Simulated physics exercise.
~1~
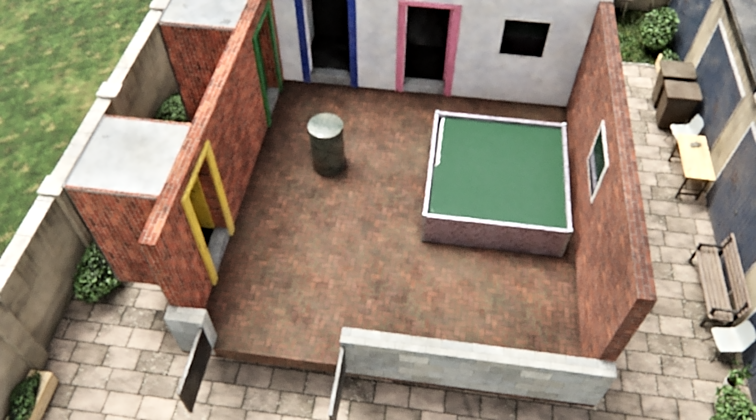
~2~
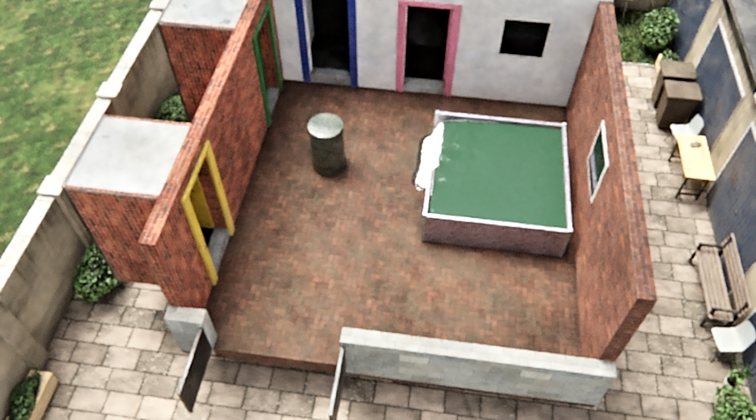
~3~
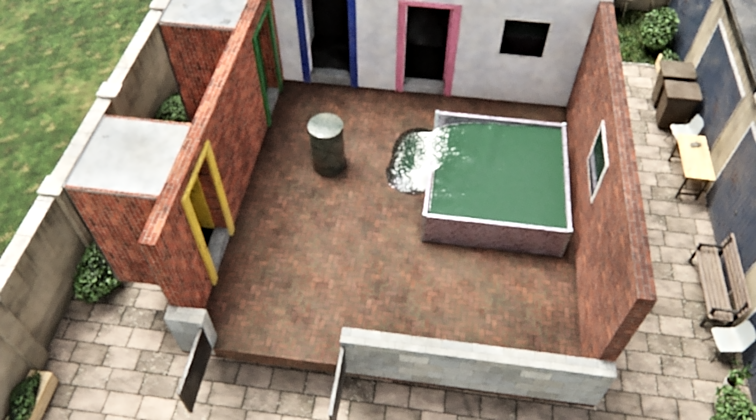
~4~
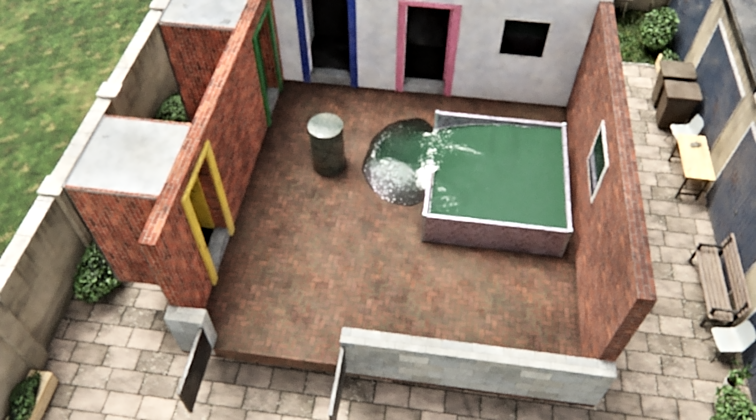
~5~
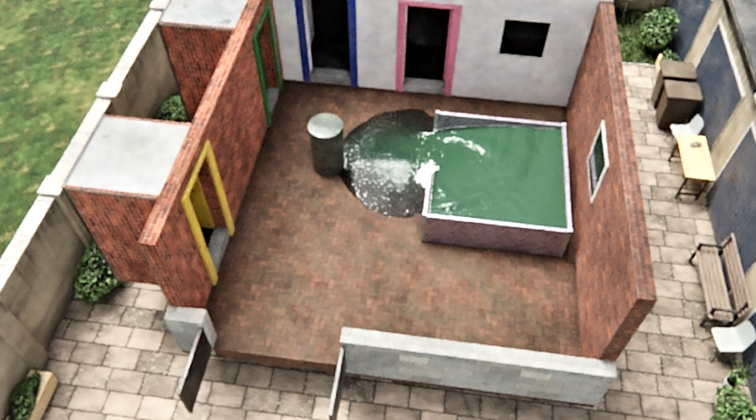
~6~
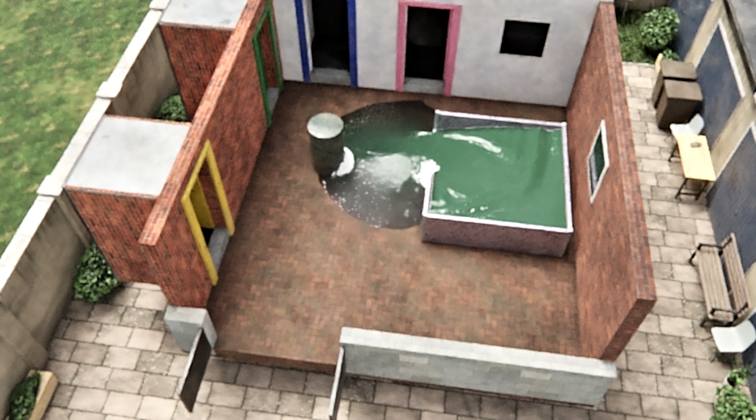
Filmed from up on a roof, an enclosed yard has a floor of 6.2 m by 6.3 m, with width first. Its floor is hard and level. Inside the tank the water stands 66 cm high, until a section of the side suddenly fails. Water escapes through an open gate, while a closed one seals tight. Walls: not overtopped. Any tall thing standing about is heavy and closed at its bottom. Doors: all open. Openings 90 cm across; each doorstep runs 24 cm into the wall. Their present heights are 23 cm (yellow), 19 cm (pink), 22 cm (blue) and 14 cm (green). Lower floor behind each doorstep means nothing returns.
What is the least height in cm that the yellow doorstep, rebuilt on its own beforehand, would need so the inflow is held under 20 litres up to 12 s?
Around 9 cm would be enough.
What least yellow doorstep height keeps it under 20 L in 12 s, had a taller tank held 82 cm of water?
About 11.5 cm.
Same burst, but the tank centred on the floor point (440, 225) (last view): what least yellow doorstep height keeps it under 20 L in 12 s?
Some 15 cm.
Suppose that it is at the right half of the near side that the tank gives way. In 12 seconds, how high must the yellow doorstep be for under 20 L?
A height of around 20 cm.
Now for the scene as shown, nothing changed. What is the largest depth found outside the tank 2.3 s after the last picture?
I'd put it near 36 cm.
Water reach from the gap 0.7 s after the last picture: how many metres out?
Roughly 3.8 m from the gap.
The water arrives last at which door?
Yellow, last of all.
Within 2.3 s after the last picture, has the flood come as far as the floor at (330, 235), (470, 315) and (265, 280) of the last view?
One by one: Drenched, clear, drenched.
Then, 0.7 s after the last picture water covers 30 % of the floor, deepest (38 cm) near (349, 158); it has not reached the yellow door.
Then, 2.3 s after the last picture water covers 50 % of the floor, deepest (36 cm) near (279, 95); 13 cm at the yellow door, 0 litres in over its 23 cm doorstep.
Then, 11.3 s after the last picture water covers 95 % of the floor, deepest (12 cm) near (479, 103); 5 cm at the yellow door, 0 litres in over its 23 cm doorstep.
At the yellow door as built, the water peaked near 13 cm, 2.3 s after the last picture.
Run again over the same 12 s with other heights there, 28 litres in over 8 cm, 5 litres over 11 cm. The limit of 20 litres is kept from about 9 cm up.
